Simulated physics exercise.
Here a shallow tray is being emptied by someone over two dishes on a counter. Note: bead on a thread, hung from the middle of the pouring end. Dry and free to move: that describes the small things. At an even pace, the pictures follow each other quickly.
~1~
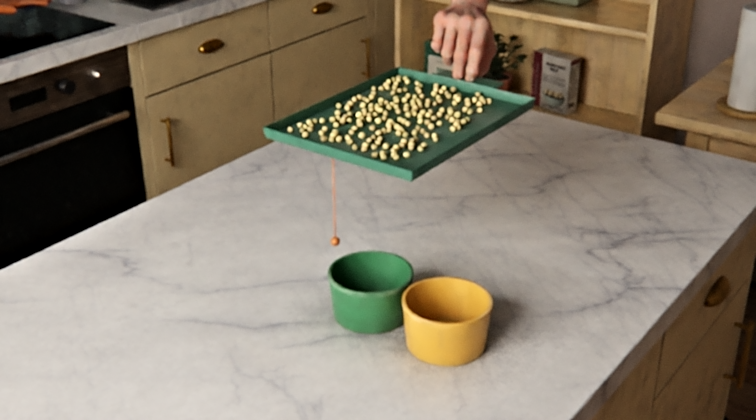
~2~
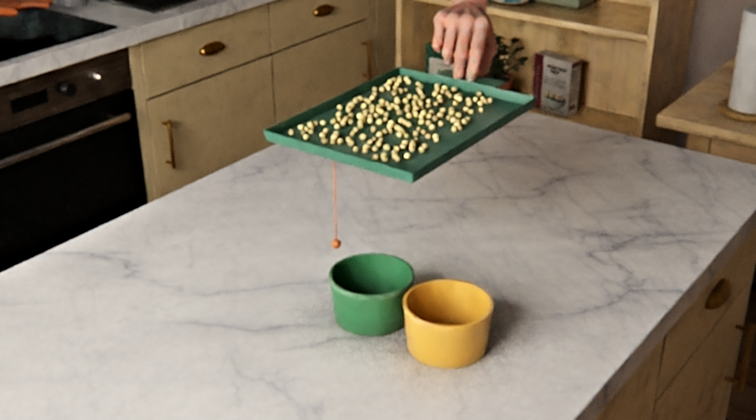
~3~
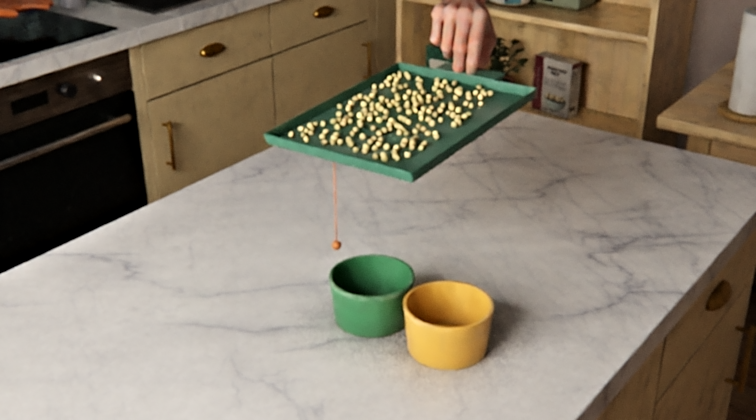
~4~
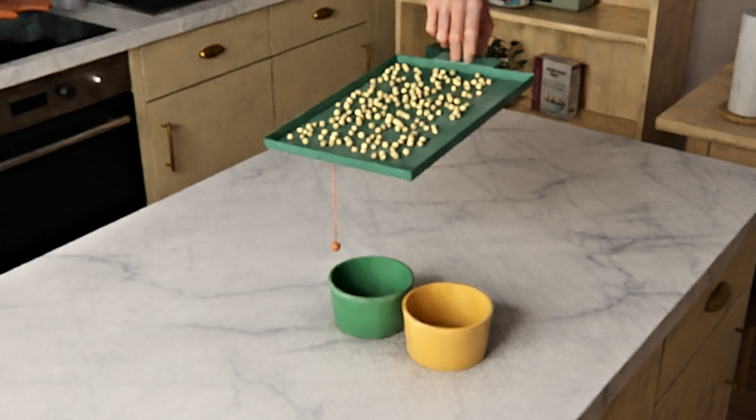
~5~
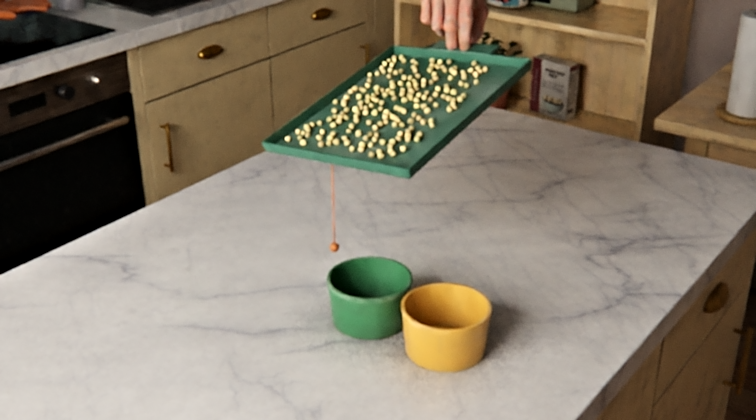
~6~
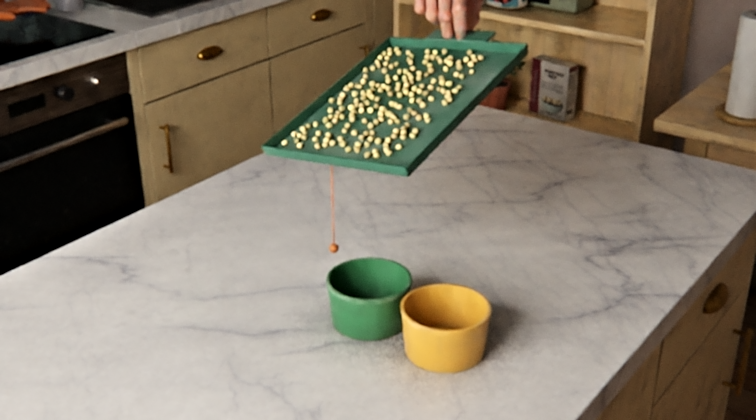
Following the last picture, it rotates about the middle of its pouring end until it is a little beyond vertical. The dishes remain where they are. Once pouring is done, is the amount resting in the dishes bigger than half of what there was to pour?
No, it is under half.
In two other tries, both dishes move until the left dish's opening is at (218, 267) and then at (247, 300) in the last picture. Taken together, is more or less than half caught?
Held in all, by try: A smaller portion, then a smaller portion.
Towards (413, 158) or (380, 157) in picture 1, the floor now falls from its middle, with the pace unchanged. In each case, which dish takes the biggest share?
Tilt 1: Left-side dish. Tilt 2: Left-side dish.
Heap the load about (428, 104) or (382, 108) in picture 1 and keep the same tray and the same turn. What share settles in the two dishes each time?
First case around 0 %, second case around 0 %.
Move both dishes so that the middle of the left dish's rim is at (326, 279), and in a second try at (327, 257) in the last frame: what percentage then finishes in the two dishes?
Roughly 0 per cent, then roughly 10 per cent.
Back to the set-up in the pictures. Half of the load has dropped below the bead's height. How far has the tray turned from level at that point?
That would be about 105 degrees from level.
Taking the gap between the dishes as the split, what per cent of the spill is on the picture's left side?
100 %, roughly.
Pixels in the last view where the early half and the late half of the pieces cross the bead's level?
Roughly (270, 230) first, then roughly (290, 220).
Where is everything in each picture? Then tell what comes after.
In the first frame, corners of the pouring end near (266, 127) and (411, 170), level; middle of the load near (399, 111), soya beans; left dish near (346, 306); right dish near (423, 337); bead on its thread near (335, 241).
In the second frame, corners of the pouring end near (267, 130) and (412, 172), level; middle of the load near (400, 112).
In the third frame, corners of the pouring end near (267, 133) and (412, 171), tipped barely, lowest at the left corner; middle of the load near (400, 109).
In the fourth frame, corners of the pouring end near (266, 138) and (410, 170), tipped a little, lowest at the left corner; middle of the load near (398, 104).
In the fifth frame, corners of the pouring end near (264, 141) and (407, 168), tipped a little, lowest at the left corner; middle of the load near (395, 98).
In the sixth frame, corners of the pouring end near (264, 145) and (405, 166), tipped clearly, lowest at the left corner; middle of the load near (390, 94); left dish near (344, 313); right dish near (421, 344).
Shortly afterwards, tray tipped steeply; the bulk on the tray; near a quarter outside both; a little in the air.
Next, tray tipped past a quarter turn; near a quarter on the tray; near a third outside both; near a third in the air.
Some moments later, tray tipped past a quarter turn; the whole lot outside both.
In the end, tray tipped past a quarter turn; none at all in the right dish; none at all in the left dish; the whole lot outside both.
